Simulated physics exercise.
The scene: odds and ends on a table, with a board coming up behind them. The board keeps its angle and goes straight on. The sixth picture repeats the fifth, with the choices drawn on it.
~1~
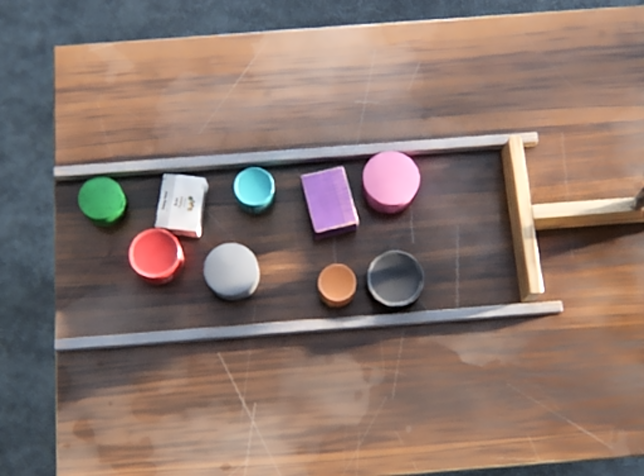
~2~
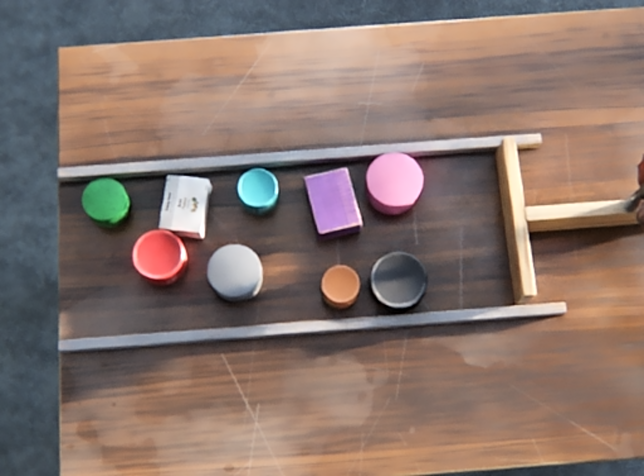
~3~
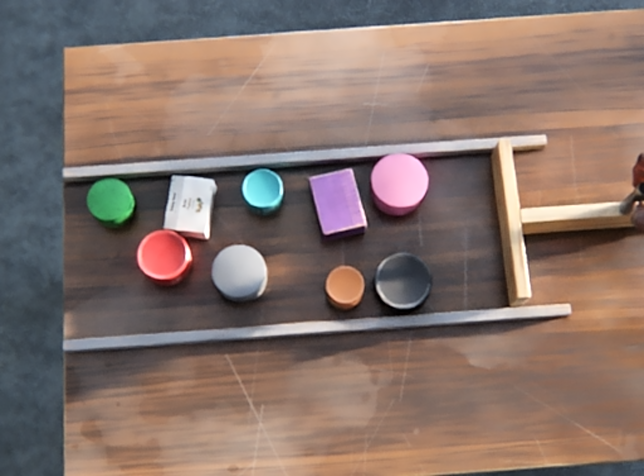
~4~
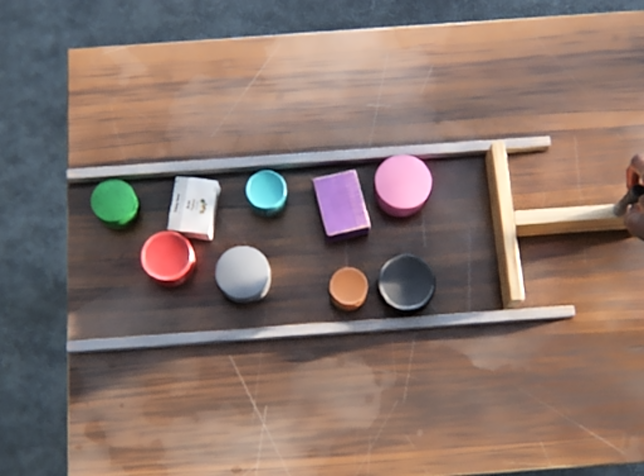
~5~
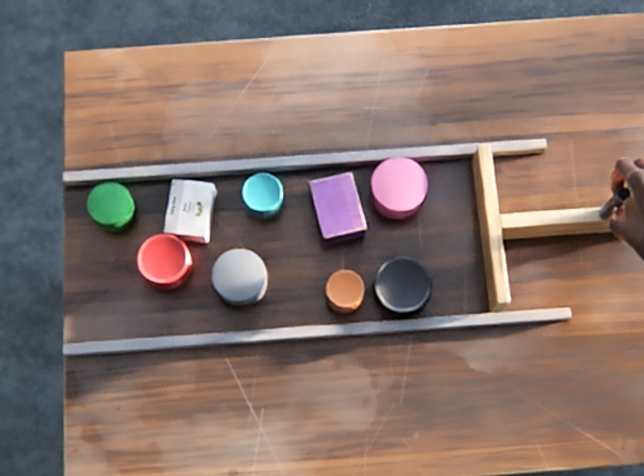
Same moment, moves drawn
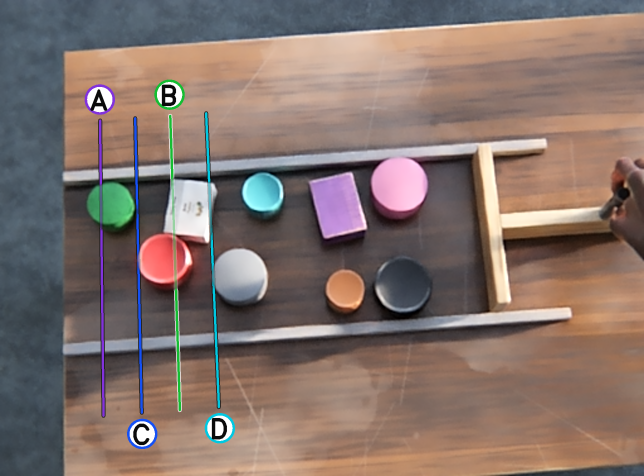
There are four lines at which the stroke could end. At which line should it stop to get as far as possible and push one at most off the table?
D.
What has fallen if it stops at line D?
It is the green pot.
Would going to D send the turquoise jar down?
No.
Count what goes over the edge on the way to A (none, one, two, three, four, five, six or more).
Six or more.
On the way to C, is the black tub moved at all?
Yes.
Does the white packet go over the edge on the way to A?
By then, yes.
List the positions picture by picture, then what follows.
The first picture shows pink pot (390, 183); grey pot (232, 273); turquoise jar (255, 191).
The second picture shows board (519, 214); orange jar (341, 288).
The third picture shows board (514, 216); green pot (112, 204).
The fourth picture shows board (507, 219); white packet (195, 209).
The fifth picture shows board (494, 222); pink pot (398, 189); grey pot (240, 278); turquoise jar (263, 197).
On the marked copy, A at (102, 262); B at (175, 257); C at (138, 259); D at (212, 254).
Following D. Soon after the start, board (392, 229); orange jar (312, 296); turquoise jar (256, 197).
Later, board (290, 236); red jar (146, 262); white packet (169, 208).
In the end, board (213, 242); green pot over the edge; red jar (71, 266); one fallen.
As for the rest, A drops six; B drops three; C drops six.
